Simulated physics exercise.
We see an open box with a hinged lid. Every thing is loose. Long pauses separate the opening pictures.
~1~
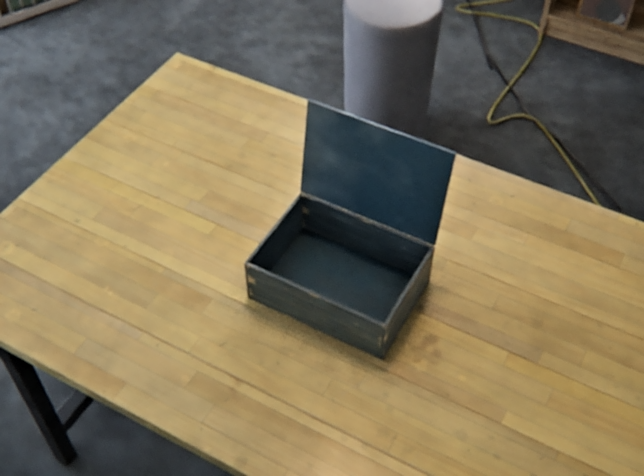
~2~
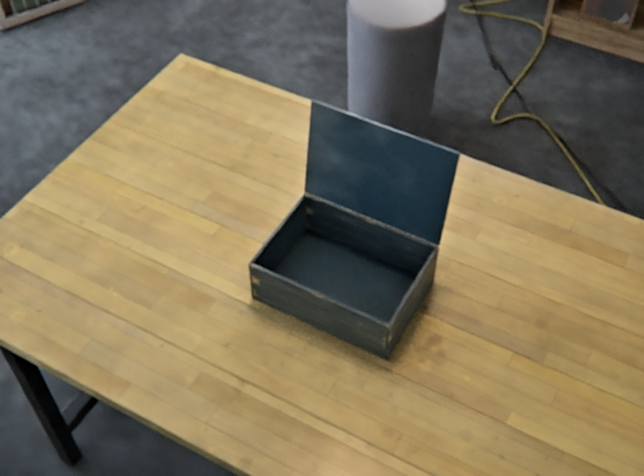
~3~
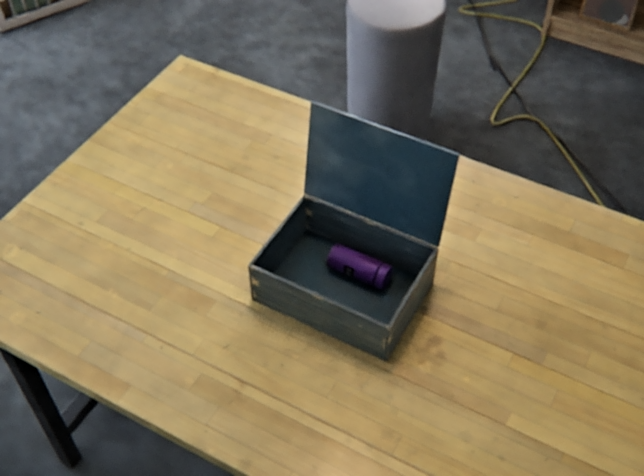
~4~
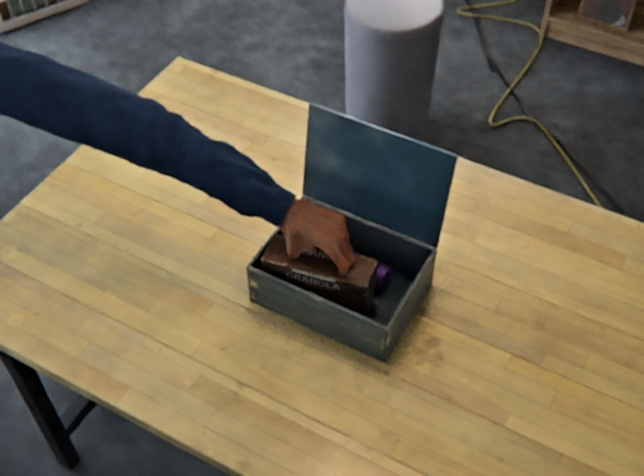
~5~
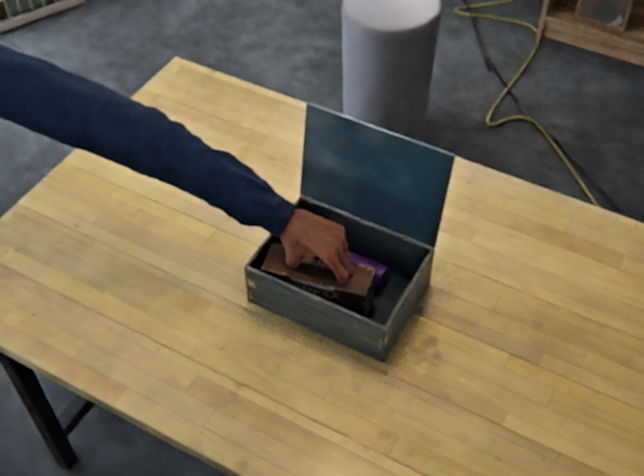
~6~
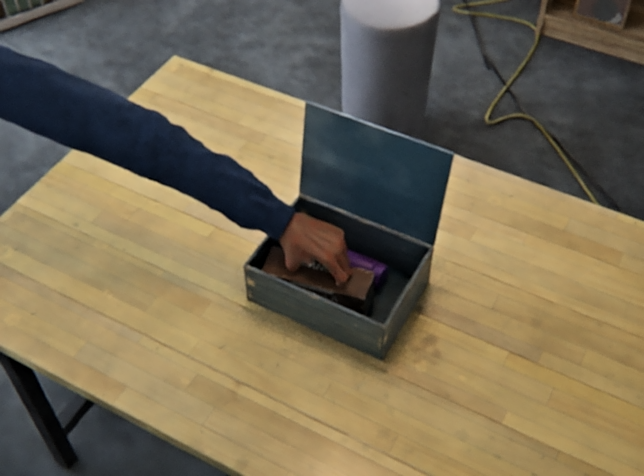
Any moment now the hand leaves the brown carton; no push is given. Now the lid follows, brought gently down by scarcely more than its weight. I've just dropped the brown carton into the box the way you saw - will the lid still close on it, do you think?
Yes, it will close.
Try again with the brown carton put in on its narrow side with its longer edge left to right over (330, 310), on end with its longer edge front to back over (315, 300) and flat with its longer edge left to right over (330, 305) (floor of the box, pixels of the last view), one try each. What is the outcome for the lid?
Shut; open; shut.
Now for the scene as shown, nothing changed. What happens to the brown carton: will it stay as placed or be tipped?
As it turns out, the brown carton keeps its original angle.
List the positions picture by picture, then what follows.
The last thing is not in view yet, in the first picture.
The last thing is not in view yet, in the second picture.
The last thing is not in view yet; purple shaker (360, 266), in the third picture.
On its way; brown carton (319, 273), in the fourth picture.
On its way; brown carton (318, 282), in the fifth picture.
In place under the hand; brown carton (318, 286), in the sixth picture.
Then, 1.30 s on from there, lid 84° above the rim.
Then, 1.60 s on from there, lid 59° above the rim.
Then, 1.80 s on from there, lid 32° above the rim.
Then, 2.00 s on from there, lid shut.
In the end, lid shut; both unmoved. At the end, from the last picture's camera, brown carton near (318, 286).
